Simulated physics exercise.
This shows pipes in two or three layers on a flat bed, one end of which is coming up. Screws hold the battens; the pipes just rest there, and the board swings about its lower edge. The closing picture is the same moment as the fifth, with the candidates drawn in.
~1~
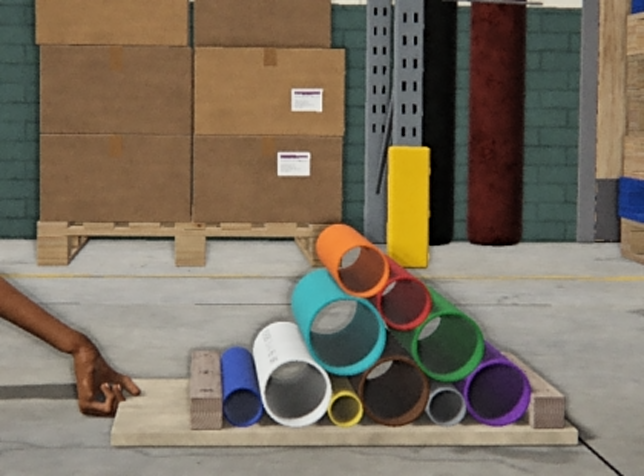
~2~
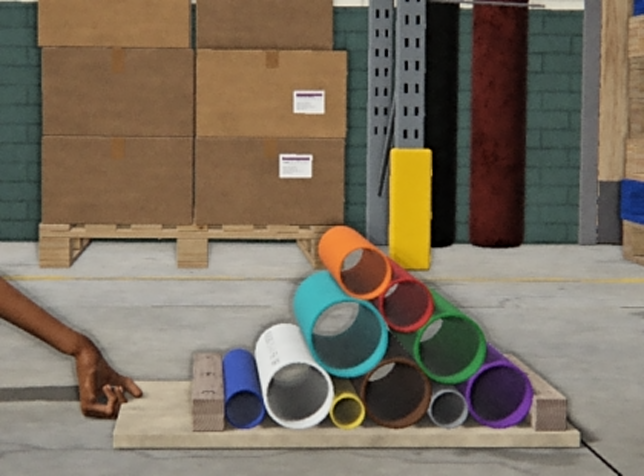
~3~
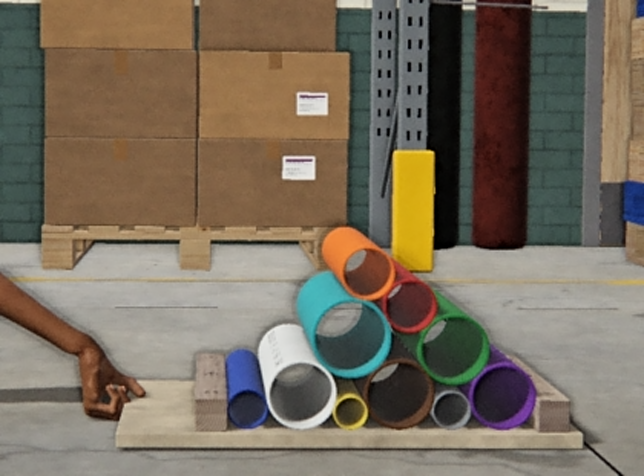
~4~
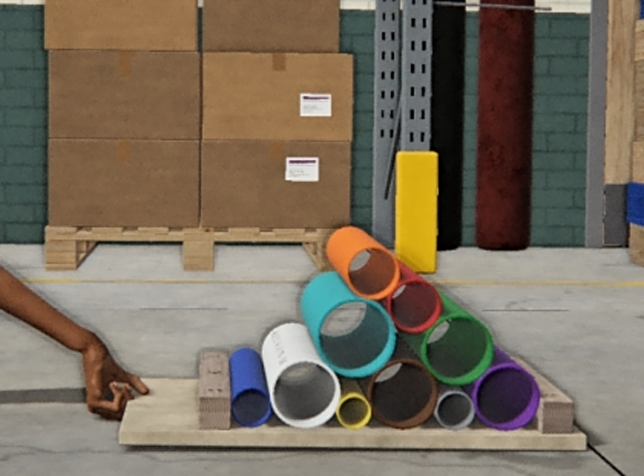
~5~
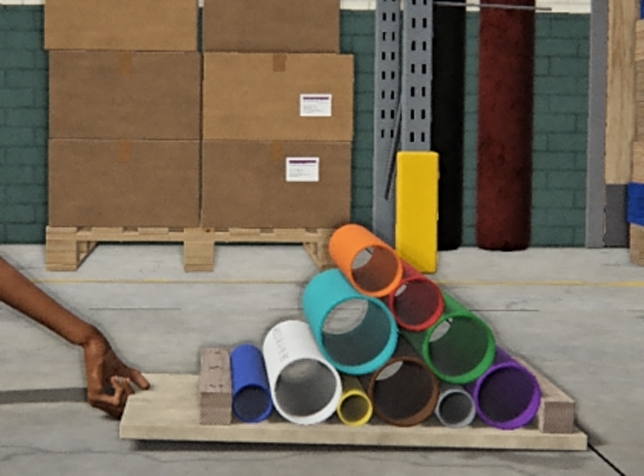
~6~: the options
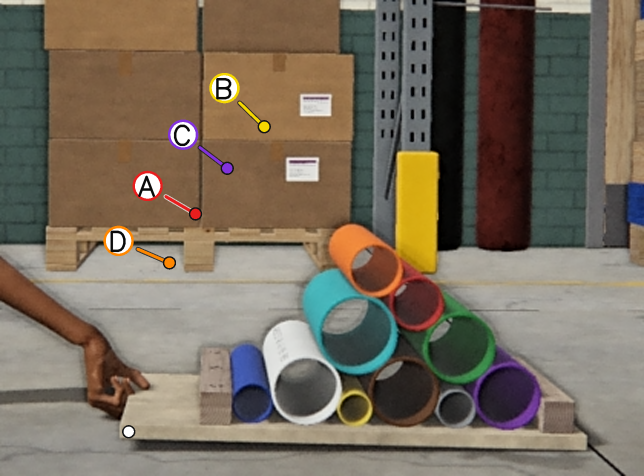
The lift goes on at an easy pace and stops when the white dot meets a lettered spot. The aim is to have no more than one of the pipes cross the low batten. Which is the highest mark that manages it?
Mark C is as high as it can go.
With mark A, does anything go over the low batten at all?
No.
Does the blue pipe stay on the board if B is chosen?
The blue pipe: Yes.
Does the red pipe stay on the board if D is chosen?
Yes.
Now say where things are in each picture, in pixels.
In the first frame, turquoise pipe (346, 336); red pipe (405, 304); orange pipe (363, 271).
In the second frame, orange pipe (365, 273); board (337, 397).
In the third frame, board (339, 397); blue pipe (248, 409).
In the fourth frame, board (343, 397); blue pipe (252, 407); white pipe (305, 393).
In the fifth frame, board (344, 394); blue pipe (253, 403); white pipe (307, 390).
On the marked copy, A at (196, 214); B at (264, 127); C at (228, 168); D at (169, 263); the white dot at (129, 432).
Following C. Soon after the start, board at 20°.
Later, board at 37°.
In the end, board at 37°, none over the low batten.
As for the rest, A none over the low batten; B four over the low batten (green, turquoise, red, orange); D none over the low batten.
